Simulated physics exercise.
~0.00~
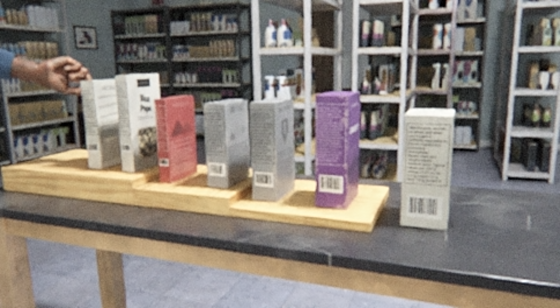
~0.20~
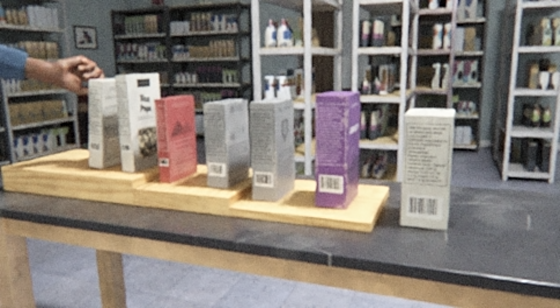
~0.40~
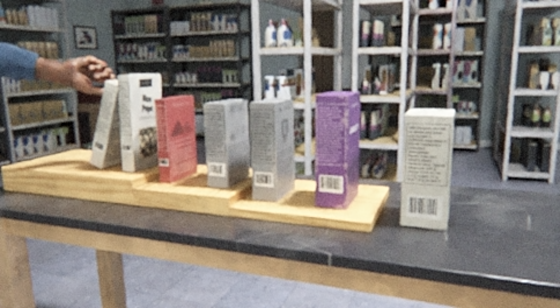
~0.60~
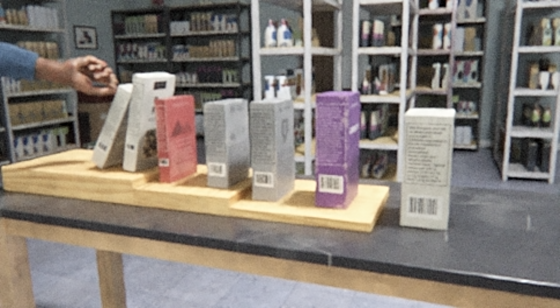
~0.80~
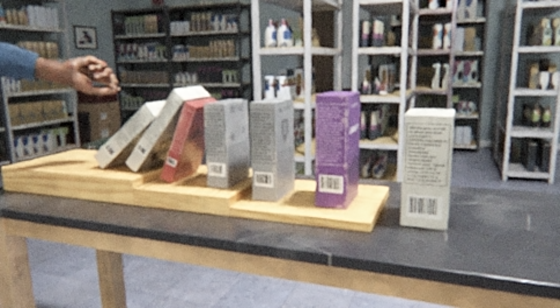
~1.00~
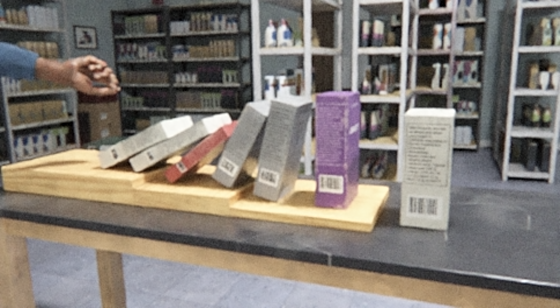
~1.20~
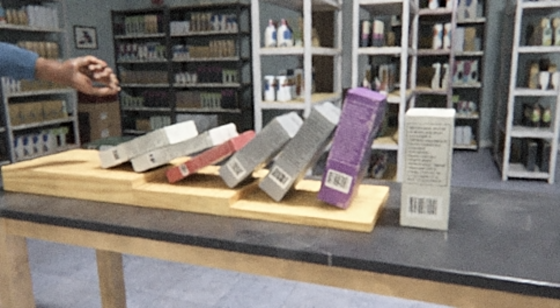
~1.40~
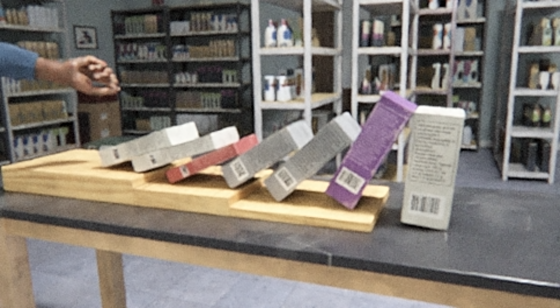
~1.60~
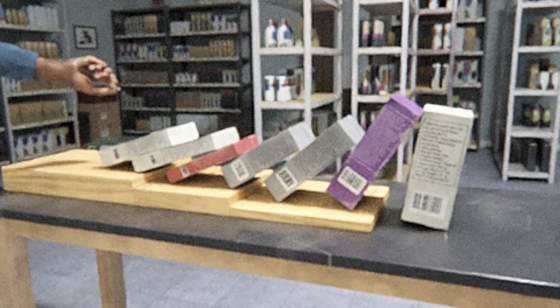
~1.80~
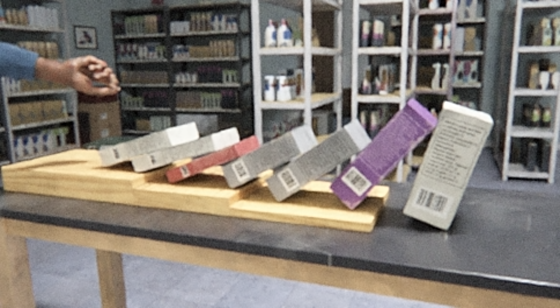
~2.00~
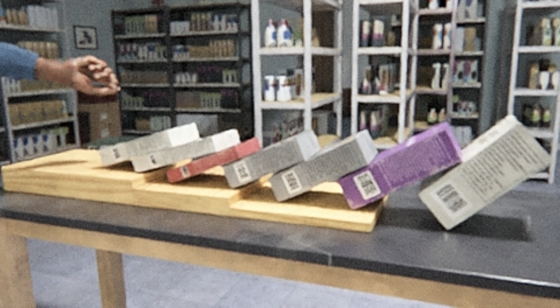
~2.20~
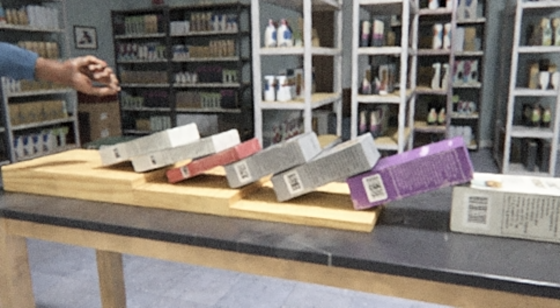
The clip shows a hand at the left beside seven upright boxes on low wooden steps and a dark tabletop; the leftmost box tips right, toppling the others in turn, including a red and a purple one, until the last lies flat and the rest rest slanted.
